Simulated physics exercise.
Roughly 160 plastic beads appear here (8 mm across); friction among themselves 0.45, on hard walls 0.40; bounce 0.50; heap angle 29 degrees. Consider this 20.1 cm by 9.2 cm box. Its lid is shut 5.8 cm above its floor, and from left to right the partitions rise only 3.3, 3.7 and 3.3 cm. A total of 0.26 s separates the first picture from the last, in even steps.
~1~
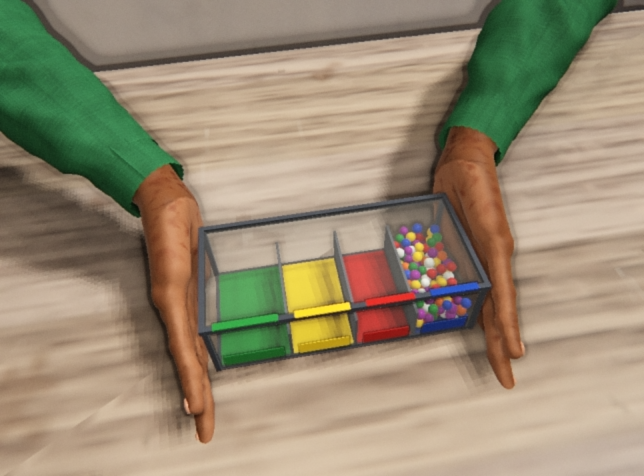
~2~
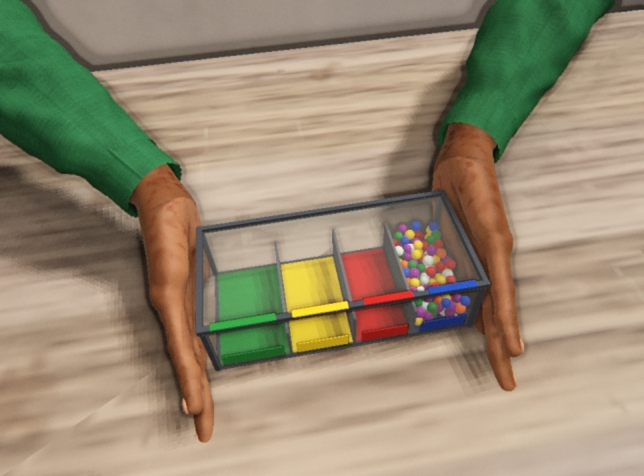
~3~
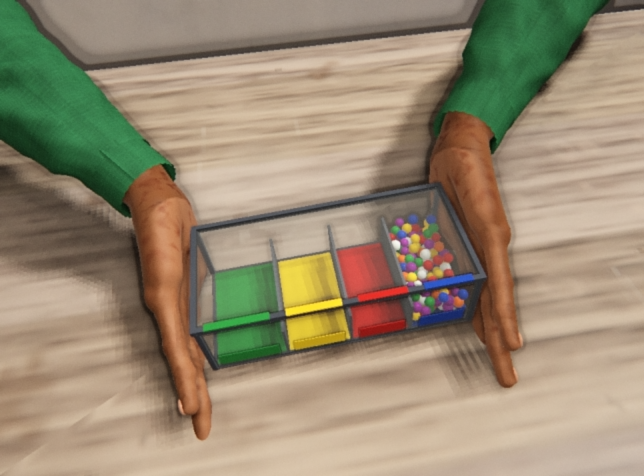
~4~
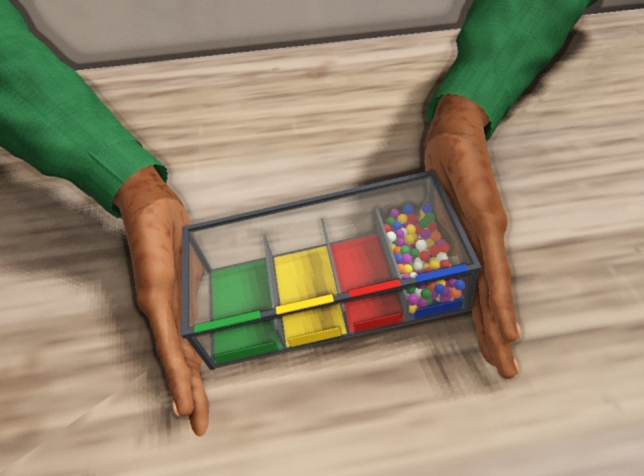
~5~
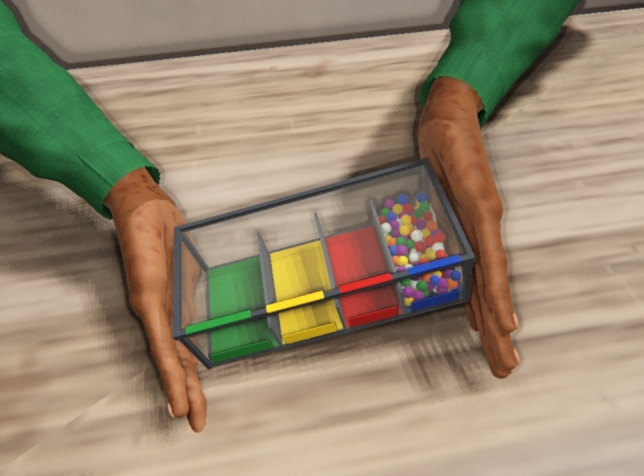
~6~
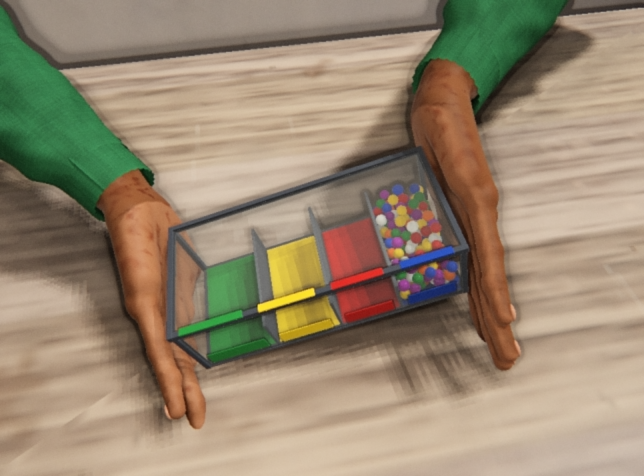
Clear lidded box of coloured compartments tilting gradually down to the left between two hands, multicoloured beads staying in the blue right-hand section.
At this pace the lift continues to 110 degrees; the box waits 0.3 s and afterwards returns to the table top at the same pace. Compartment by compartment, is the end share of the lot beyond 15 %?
Result: Red: Does not clear the bar, blue: Does not clear the bar, green: Clears the bar, yellow: Does not clear the bar.
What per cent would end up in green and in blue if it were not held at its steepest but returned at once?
Then: Green 100, blue 0.
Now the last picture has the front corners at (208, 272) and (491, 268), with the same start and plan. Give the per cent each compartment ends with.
Red 0 %; blue 100 %; green 0 %; yellow 0 %.
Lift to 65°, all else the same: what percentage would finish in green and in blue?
Green: 0 per cent; blue: 90 per cent.
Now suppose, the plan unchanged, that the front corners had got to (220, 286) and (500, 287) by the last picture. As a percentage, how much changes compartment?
Estimate: Near 0 %.
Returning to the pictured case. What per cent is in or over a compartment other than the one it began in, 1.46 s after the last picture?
Near 100 in a hundred.
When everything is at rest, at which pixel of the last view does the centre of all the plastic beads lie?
Resting centre estimate: Around (234, 313).
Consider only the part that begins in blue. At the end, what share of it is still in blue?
Around 0 per cent of it.
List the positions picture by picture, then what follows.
The first picture shows box tilt 0 degrees, front corners at (205, 329) and (484, 285); blue 100 %.
The second picture shows box tilt 1 degrees, front corners at (202, 329) and (482, 282).
The third picture shows box tilt 3 degrees, front corners at (196, 330) and (479, 276), lowest corner left front.
The fourth picture shows box tilt 7 degrees, front corners at (188, 331) and (474, 266), lowest corner left front.
The fifth picture shows box tilt 11 degrees, front corners at (180, 332) and (467, 256), lowest corner left front.
The sixth picture shows box tilt 15 degrees, front corners at (174, 334) and (461, 247), lowest corner left front; blue 100 %.
Then, 1.46 s after the last picture, tilt 110 degrees; red 15 %, green 70 %, yellow 15 %.
Then, 2.43 s after the last picture, tilt 56 degrees; green 100 %.
Then, 3.38 s after the last picture, tilt 0 degrees; green 100 %.
In the end, red 0 %, blue 0 %, green 100 %, yellow 0 %.
